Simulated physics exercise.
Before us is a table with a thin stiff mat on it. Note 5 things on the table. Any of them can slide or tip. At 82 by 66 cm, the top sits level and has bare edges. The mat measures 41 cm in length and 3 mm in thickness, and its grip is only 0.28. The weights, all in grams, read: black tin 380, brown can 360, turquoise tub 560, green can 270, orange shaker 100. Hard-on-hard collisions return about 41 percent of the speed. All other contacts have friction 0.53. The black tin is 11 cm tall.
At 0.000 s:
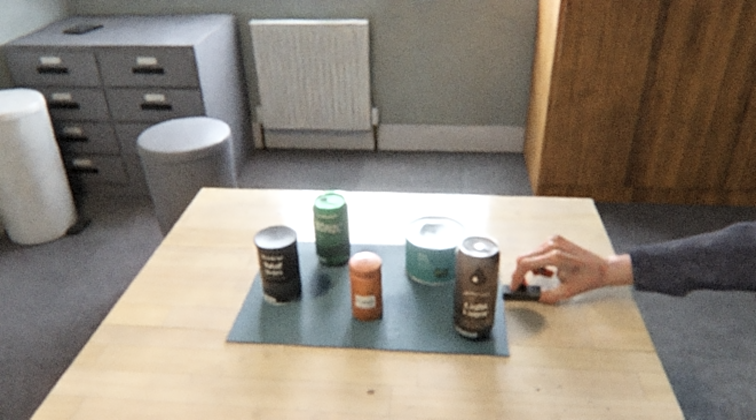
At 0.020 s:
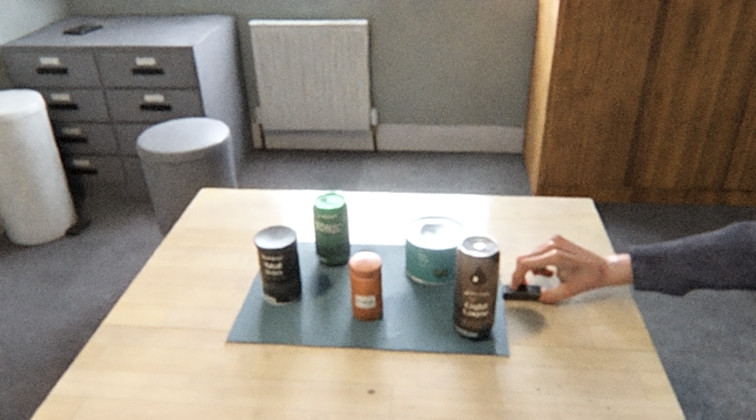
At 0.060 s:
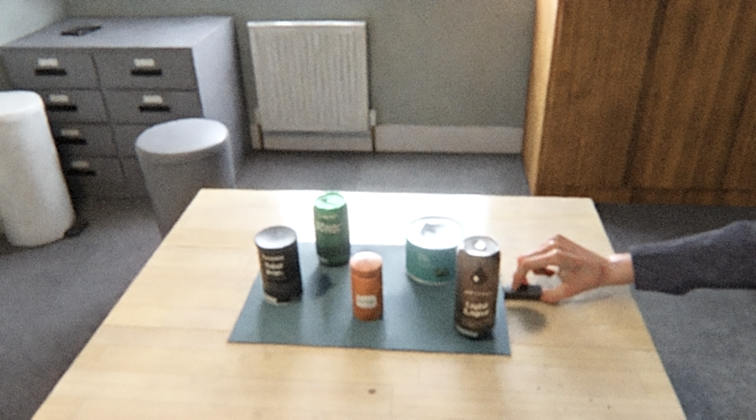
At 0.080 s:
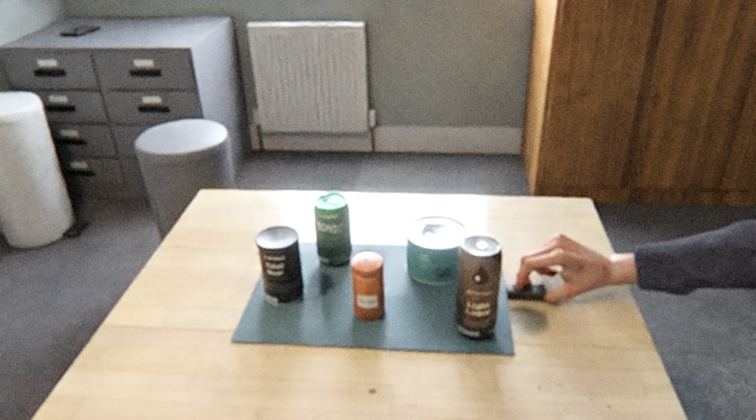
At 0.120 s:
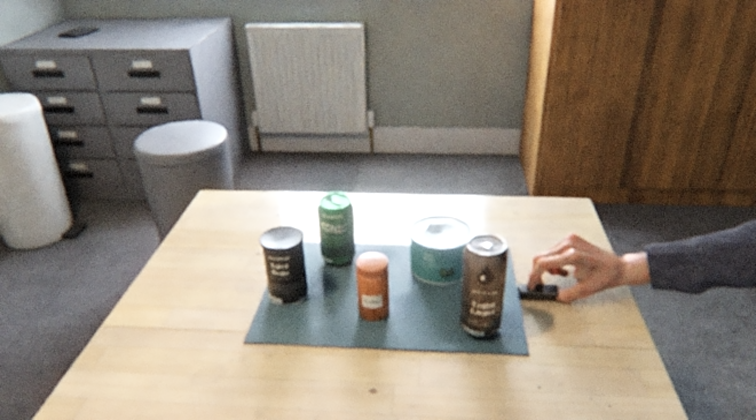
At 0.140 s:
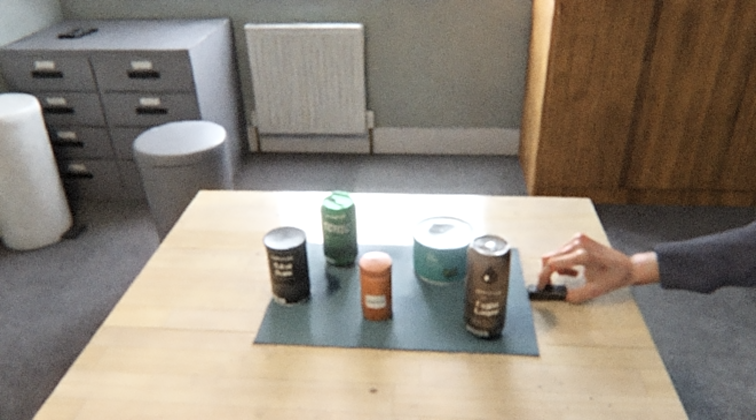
The footage shows a hand gripping a dark clip at the right edge of a mat on a wooden table, holding nearly still, then slowly pulling the mat slightly right, with the five containers on it shifting along.
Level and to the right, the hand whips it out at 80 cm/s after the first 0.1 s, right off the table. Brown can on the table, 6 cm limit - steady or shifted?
It is left out of range.
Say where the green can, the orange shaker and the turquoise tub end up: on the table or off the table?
The green can ends off the table; the orange shaker ends off the table; the turquoise tub finishes off the table.
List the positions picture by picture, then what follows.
Mat out by 0 cm; brown can (476, 289); black tin (280, 265), in the first picture.
Mat out by 0 cm; green can (332, 230); orange shaker (367, 287), in the second picture.
Mat out by 0 cm; black tin (280, 266); turquoise tub (436, 249), in the third picture.
Mat out by 1 cm; green can (333, 230); orange shaker (368, 287), in the fourth picture.
Mat out by 3 cm; black tin (286, 266); turquoise tub (441, 249), in the fifth picture.
Mat out by 4 cm; brown can (487, 287); green can (340, 230), in the sixth picture.
After 0.44 s, mat out by 28 cm; brown can moved 20 cm near (625, 292); green can moved 20 cm; orange shaker moved 20 cm.
After 0.74 s, mat out by 52 cm; brown can, turquoise tub and orange shaker now off the table; green can moved 44 cm; black tin moved 10 cm.
After 1.04 s, mat out by 76 cm; green can now off the table; black tin moved 10 cm.
In the end (1.7 s), off the table, brown can, turquoise tub, green can and orange shaker; not toppled but over 6 cm from the start, black tin.
